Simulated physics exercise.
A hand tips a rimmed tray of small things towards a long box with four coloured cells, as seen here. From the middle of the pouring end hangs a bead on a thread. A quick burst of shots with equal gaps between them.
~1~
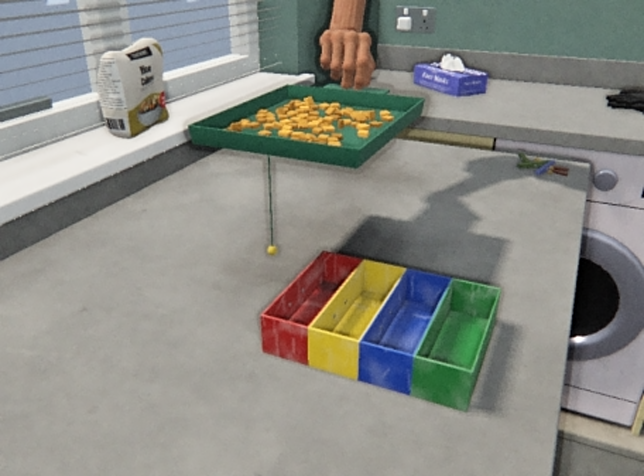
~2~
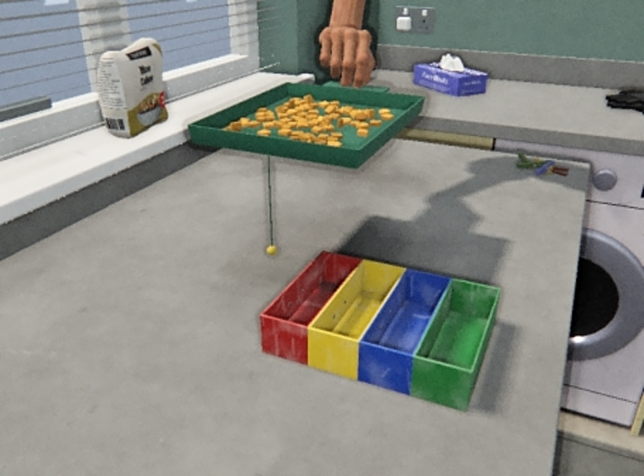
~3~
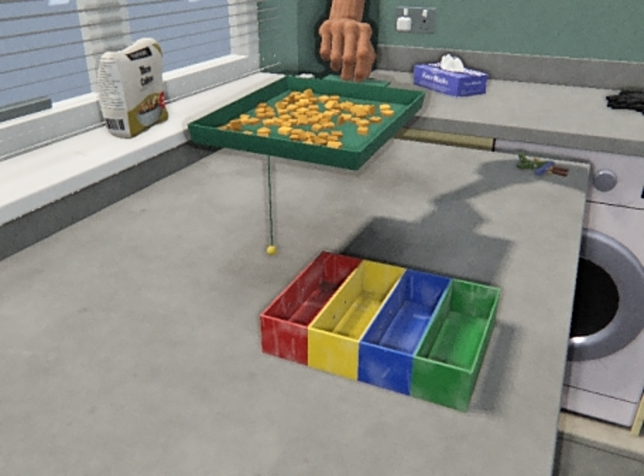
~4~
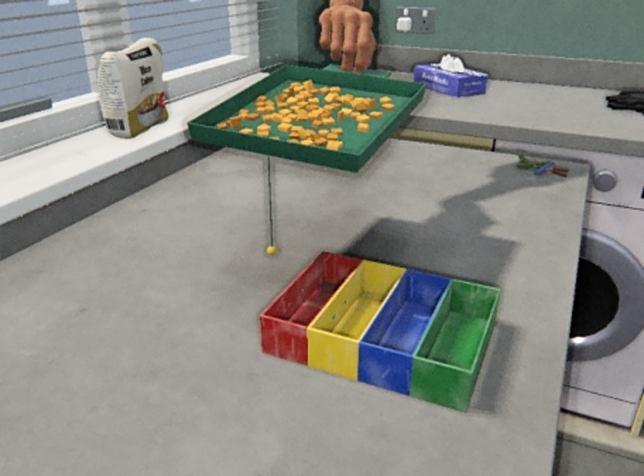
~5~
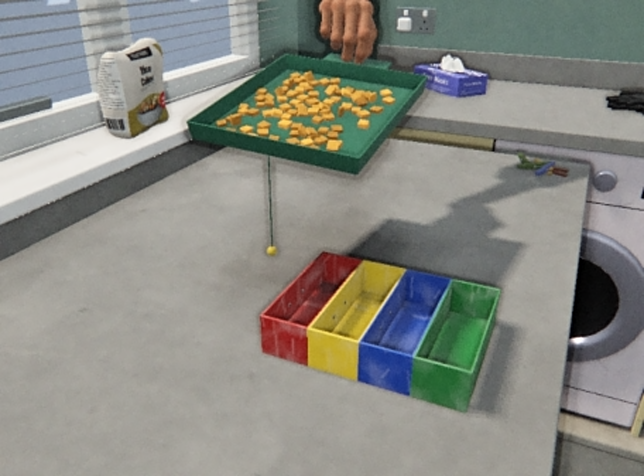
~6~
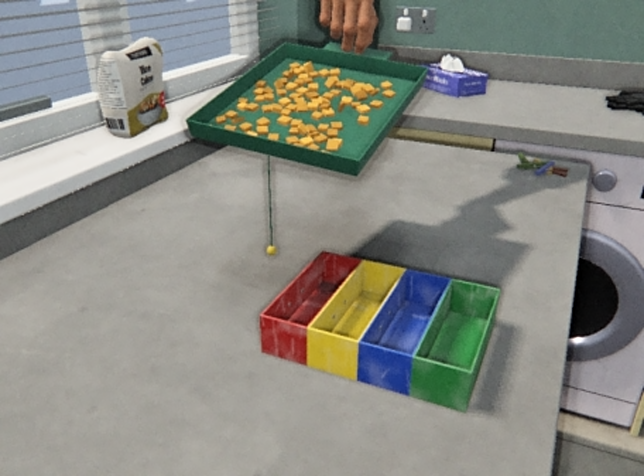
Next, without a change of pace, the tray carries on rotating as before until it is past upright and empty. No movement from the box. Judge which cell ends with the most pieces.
The red cell ends with the most.
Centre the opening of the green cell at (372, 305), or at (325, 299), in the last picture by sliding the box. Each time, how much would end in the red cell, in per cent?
Around 10 % followed by around 0 %.
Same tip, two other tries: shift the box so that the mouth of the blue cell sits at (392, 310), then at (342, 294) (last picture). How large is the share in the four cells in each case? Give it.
80 and 100 in a hundred, in turn.
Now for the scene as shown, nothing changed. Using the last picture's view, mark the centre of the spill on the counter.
Middle in the last view: Roughly (255, 326).
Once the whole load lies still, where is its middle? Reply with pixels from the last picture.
Once nothing moves, the middle sits near (306, 318).
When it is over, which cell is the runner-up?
Second best is the cell in yellow.
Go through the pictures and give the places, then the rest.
The first frame shows corners of the pouring end at (192, 125) and (358, 148), level; middle of the load at (300, 122), small crackers; bead on its thread at (273, 251); red cell at (285, 336); yellow cell at (333, 350); blue cell at (385, 364); green cell at (441, 380).
The second frame shows corners of the pouring end at (191, 124) and (357, 148), level; middle of the load at (300, 121).
The third frame shows corners of the pouring end at (191, 124) and (358, 150), tipped barely, lowest at the right corner; middle of the load at (300, 118).
The fourth frame shows corners of the pouring end at (190, 122) and (357, 153), tipped a little, lowest at the right corner; middle of the load at (300, 113).
The fifth frame shows corners of the pouring end at (190, 121) and (358, 156), tipped a little, lowest at the right corner; middle of the load at (300, 107).
The sixth frame shows corners of the pouring end at (189, 119) and (357, 158), tipped a little, lowest at the right corner; middle of the load at (299, 102); red cell at (284, 336); yellow cell at (333, 350); blue cell at (384, 365); green cell at (440, 380).
Soon after the last picture, tray tipped steeply; all on the tray.
A little later, tray tipped right over; nearly all on the tray; a stray few in the yellow cell; a stray few in the red cell.
Later still, tray tipped past a quarter turn; about half in the red cell; about a quarter in the yellow cell; about a third falling or outside the box.
At rest, tray tipped past a quarter turn; about half in the red cell; about a quarter in the yellow cell; none in the green cell; none in the blue cell; about a third outside the box.
